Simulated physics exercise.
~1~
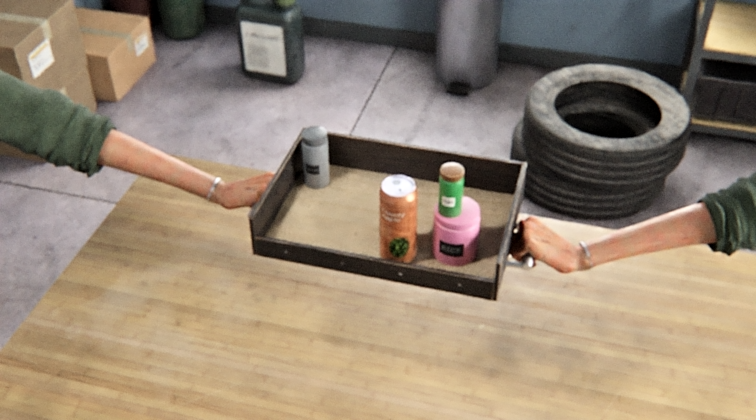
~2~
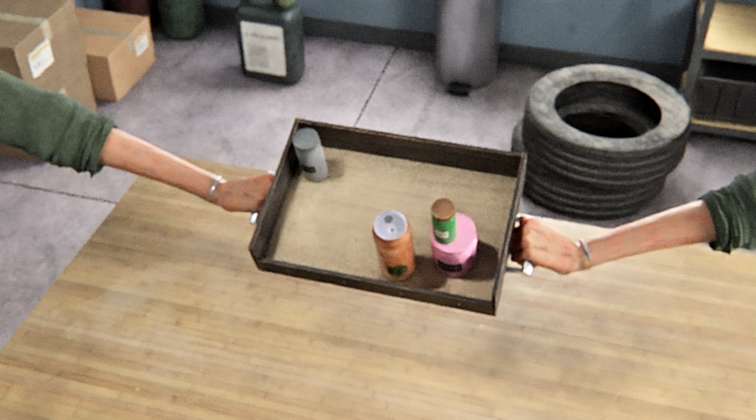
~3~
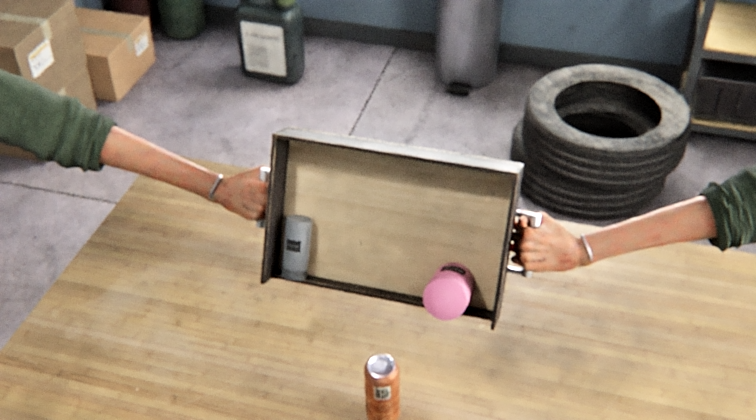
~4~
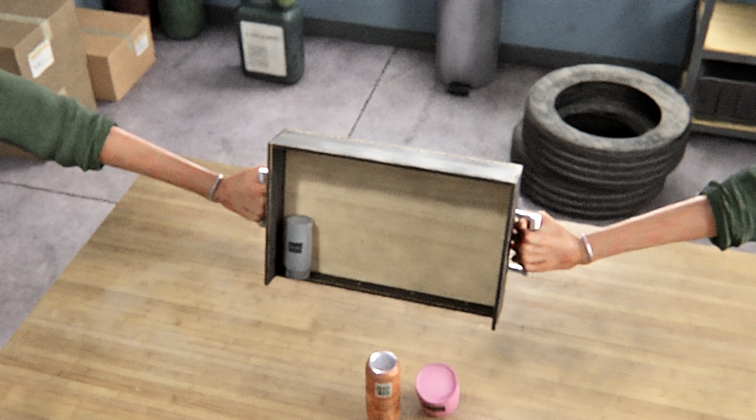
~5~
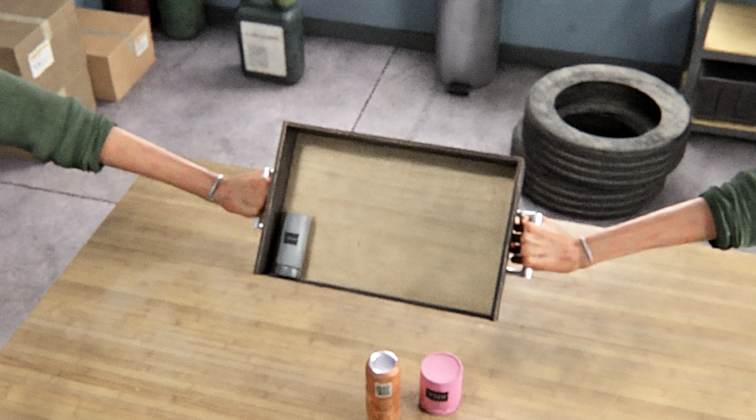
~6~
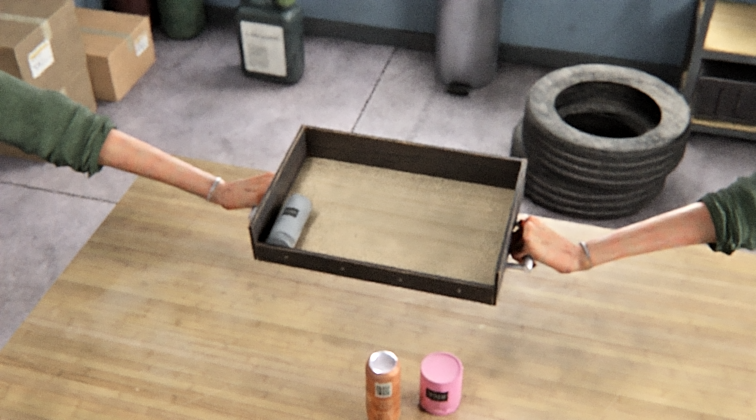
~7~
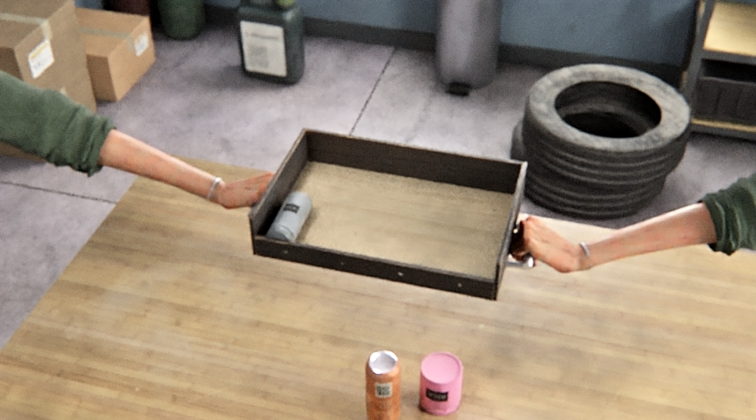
Two hands tip a crate forward, spilling all but a toppled grey bottle, then level it.
